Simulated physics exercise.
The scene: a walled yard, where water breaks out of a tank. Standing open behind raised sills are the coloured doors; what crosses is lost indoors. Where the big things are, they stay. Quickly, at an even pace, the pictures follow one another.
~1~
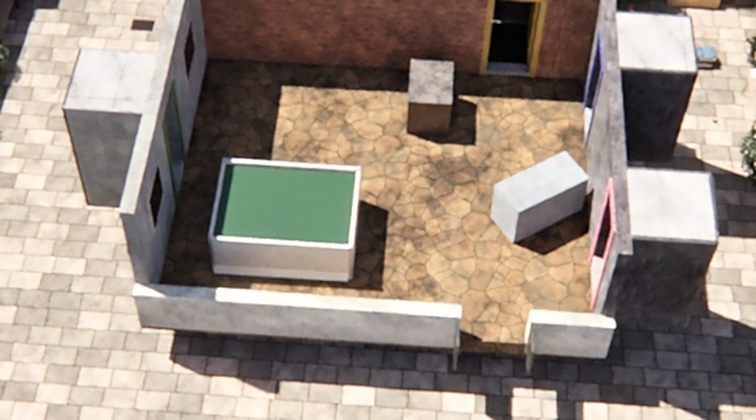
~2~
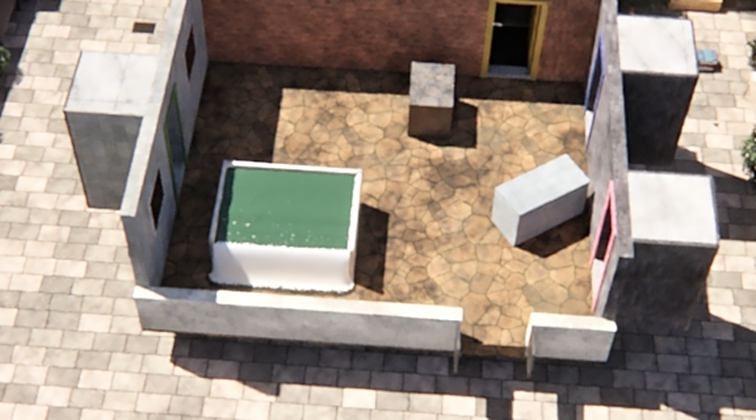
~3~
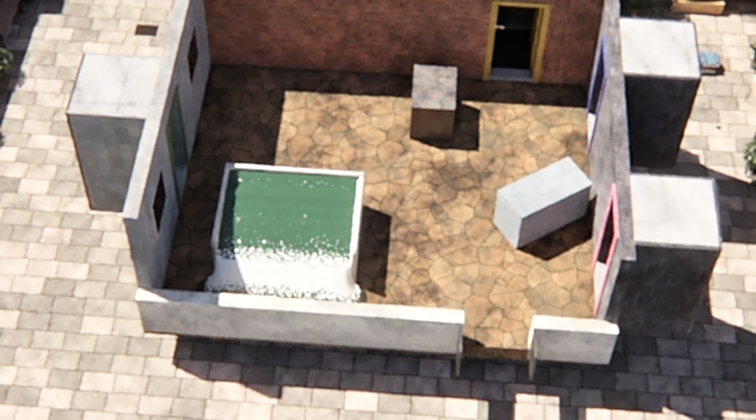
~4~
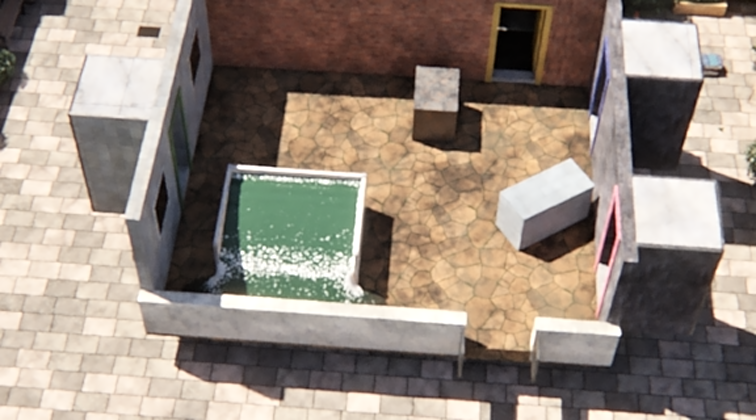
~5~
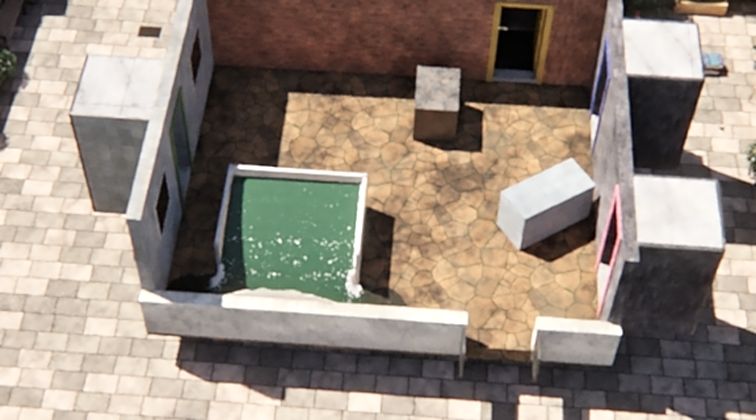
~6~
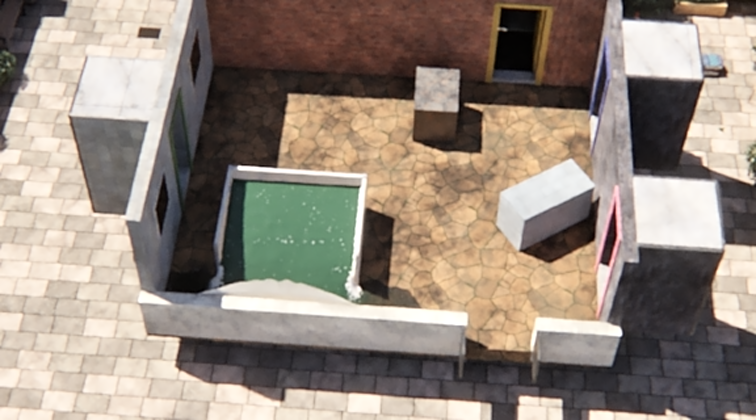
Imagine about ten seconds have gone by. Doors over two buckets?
I expect the green door to let through an acceptable amount; I expect the blue door to let through an acceptable amount; I expect the yellow door to let through an acceptable amount; I expect the pink door to let through an acceptable amount.
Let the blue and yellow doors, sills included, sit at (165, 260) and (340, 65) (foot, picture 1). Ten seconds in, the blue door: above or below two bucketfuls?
I reckon the blue door tops it.
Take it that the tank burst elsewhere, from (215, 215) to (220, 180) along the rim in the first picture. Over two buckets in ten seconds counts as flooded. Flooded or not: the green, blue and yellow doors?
Result per door - green: Beyond the limit; blue: Within bounds; yellow: Within bounds.
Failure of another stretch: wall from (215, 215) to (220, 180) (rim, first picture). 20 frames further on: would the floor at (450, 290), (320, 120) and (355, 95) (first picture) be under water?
One by one: Waterlogged; waterlogged; waterlogged.
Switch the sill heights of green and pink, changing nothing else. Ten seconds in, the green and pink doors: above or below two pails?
Reading: Green door falls below the limit, pink door rises above the limit.
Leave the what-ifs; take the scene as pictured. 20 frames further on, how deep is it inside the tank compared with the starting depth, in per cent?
Roughly 34 percent.
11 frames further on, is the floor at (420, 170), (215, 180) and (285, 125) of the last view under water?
In turn, the points end up high and dry, soaked and high and dry.
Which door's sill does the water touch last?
My answer: The yellow one.
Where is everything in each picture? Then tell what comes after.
In the first picture, the tank at (286, 205) is whole and still.
In the second picture, water pours out at (283, 263) and has run to (210, 275).
In the third picture, the front is at (202, 294), out from the gap at (285, 268).
In the fourth picture, water pours out at (287, 271) and has run to a hidden place.
In the fifth picture, water pours out at (288, 272) and has run to a hidden place.
In the sixth picture, water pours out at (288, 273) and has run to a hidden place.
A moment on, water covers 20 % of the floor; the green door not reached, the blue door not reached, the yellow door not reached, the pink door not reached.
Next, water covers 40 % of the floor; the green door wet at the sill, nothing in, the blue door not reached, the yellow door not reached, the pink door wet at the sill, nothing in.
Then, water covers 60 % of the floor; the green door wet at the sill, nothing in, the blue door wet at the sill, nothing in, the yellow door not reached, the pink door wet at the sill, nothing in.
Later, water covers 80 % of the floor; the green door wet at the sill, nothing in, the blue door wet at the sill, nothing in, the yellow door wet at the sill, nothing in, the pink door wet at the sill, nothing in.
In the end, water covers 100 % of the floor; the green door wet at the sill, nothing in, the blue door wet at the sill, nothing in, the yellow door under two buckets in, the pink door wet at the sill, nothing in.
